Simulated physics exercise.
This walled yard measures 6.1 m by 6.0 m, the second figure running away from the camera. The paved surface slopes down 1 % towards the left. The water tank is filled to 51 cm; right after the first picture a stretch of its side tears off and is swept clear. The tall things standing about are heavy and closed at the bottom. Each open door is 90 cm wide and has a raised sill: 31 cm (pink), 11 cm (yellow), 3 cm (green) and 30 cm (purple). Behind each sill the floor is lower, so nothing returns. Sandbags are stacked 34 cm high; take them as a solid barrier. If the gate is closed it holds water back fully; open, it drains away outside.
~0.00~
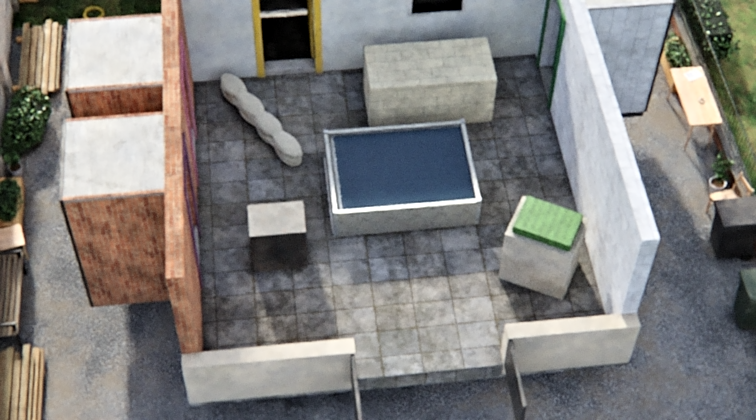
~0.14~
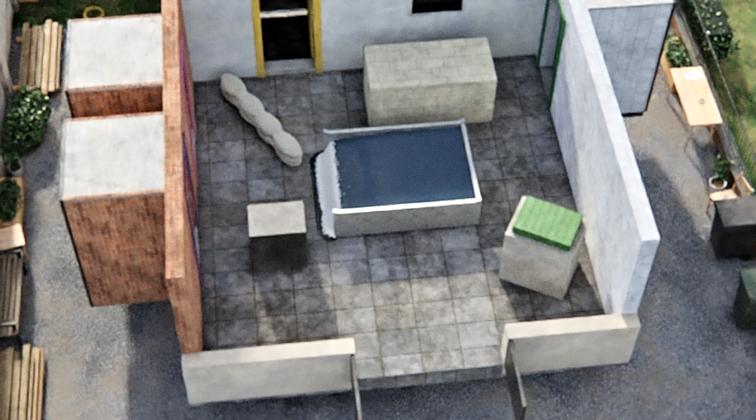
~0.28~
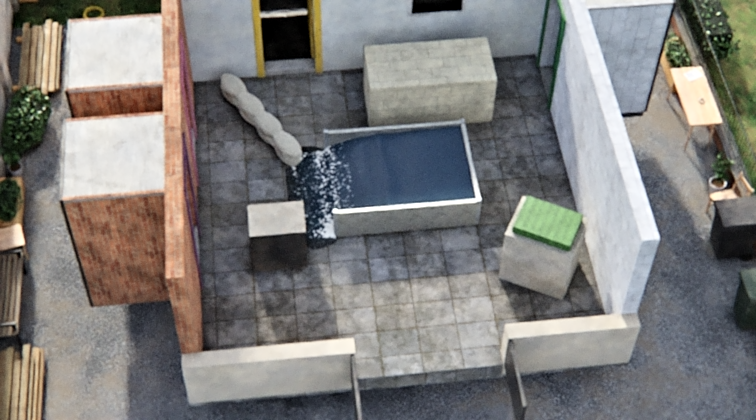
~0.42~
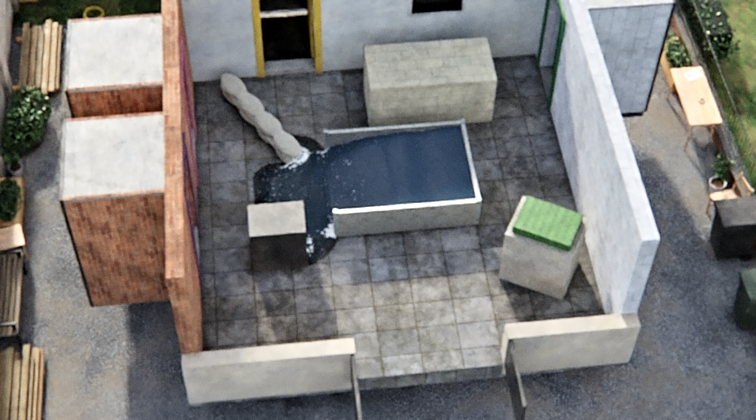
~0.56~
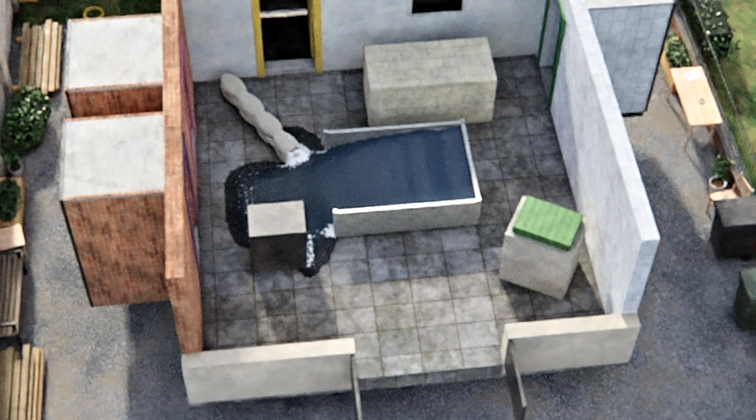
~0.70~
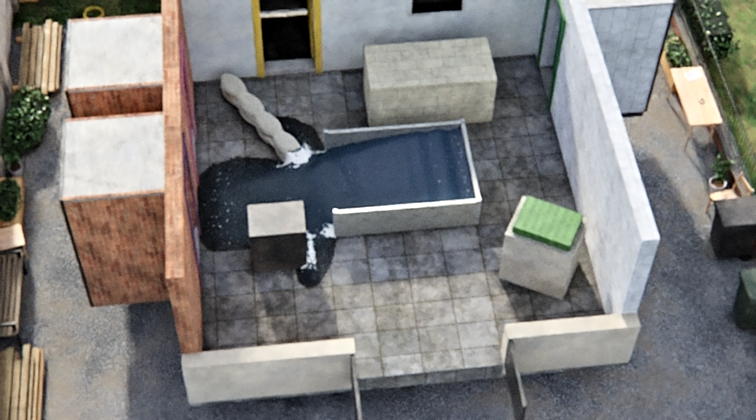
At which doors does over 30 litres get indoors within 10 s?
Within that time: At the pink door it keeps below the limit; at the yellow door it keeps below the limit; at the green door it keeps below the limit; at the purple door it does not reach the limit.
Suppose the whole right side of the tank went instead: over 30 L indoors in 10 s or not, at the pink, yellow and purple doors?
Against that limit: Pink under, yellow below, purple under.
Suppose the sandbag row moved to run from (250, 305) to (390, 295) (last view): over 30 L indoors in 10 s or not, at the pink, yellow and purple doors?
Against that limit: Pink under, yellow below, purple under.
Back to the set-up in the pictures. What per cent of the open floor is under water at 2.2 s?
Some 35 per cent of it.
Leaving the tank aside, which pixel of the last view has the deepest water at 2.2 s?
Around (199, 224).
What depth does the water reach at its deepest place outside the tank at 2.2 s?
Up to some 36 cm.
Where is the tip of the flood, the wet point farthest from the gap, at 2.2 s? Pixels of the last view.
Near (205, 379).
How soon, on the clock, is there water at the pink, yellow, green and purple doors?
Arrival: Pink 0.9 s, yellow 1.5 s, green 6.0 s, purple 0.9 s.
After 1.4 s water covers 20 % of the floor and is deepest (39 cm) near (199, 224); pink door 17 cm at the sill, 0 L in, yellow door not reached, green door not reached, purple door 19 cm at the sill, 0 L in.
After 2.2 s water covers 35 % of the floor and is deepest (36 cm) near (199, 224); pink door 23 cm at the sill, 0 L in, yellow door 11 cm at the sill, 0 L in, green door not reached, purple door 26 cm at the sill, 1 L in.
After 3.5 s water covers 40 % of the floor and is deepest (36 cm) near (205, 85); pink door 16 cm at the sill, 0 L in, yellow door 14 cm at the sill, 1 L in, green door not reached, purple door 18 cm at the sill, 2 L in.
After 6.0 s water covers 75 % of the floor and is deepest (18 cm) near (279, 235); pink door 16 cm at the sill, 0 L in, yellow door 3 cm at the sill, 3 L in, green door not reached, purple door 13 cm at the sill, 2 L in.
After 10.0 s water covers 95 % of the floor and is deepest (10 cm) near (202, 288); pink door 8 cm at the sill, 0 L in, yellow door 6 cm at the sill, 3 L in, green door 4 cm at the sill, 8 L in, purple door 8 cm at the sill, 2 L in.
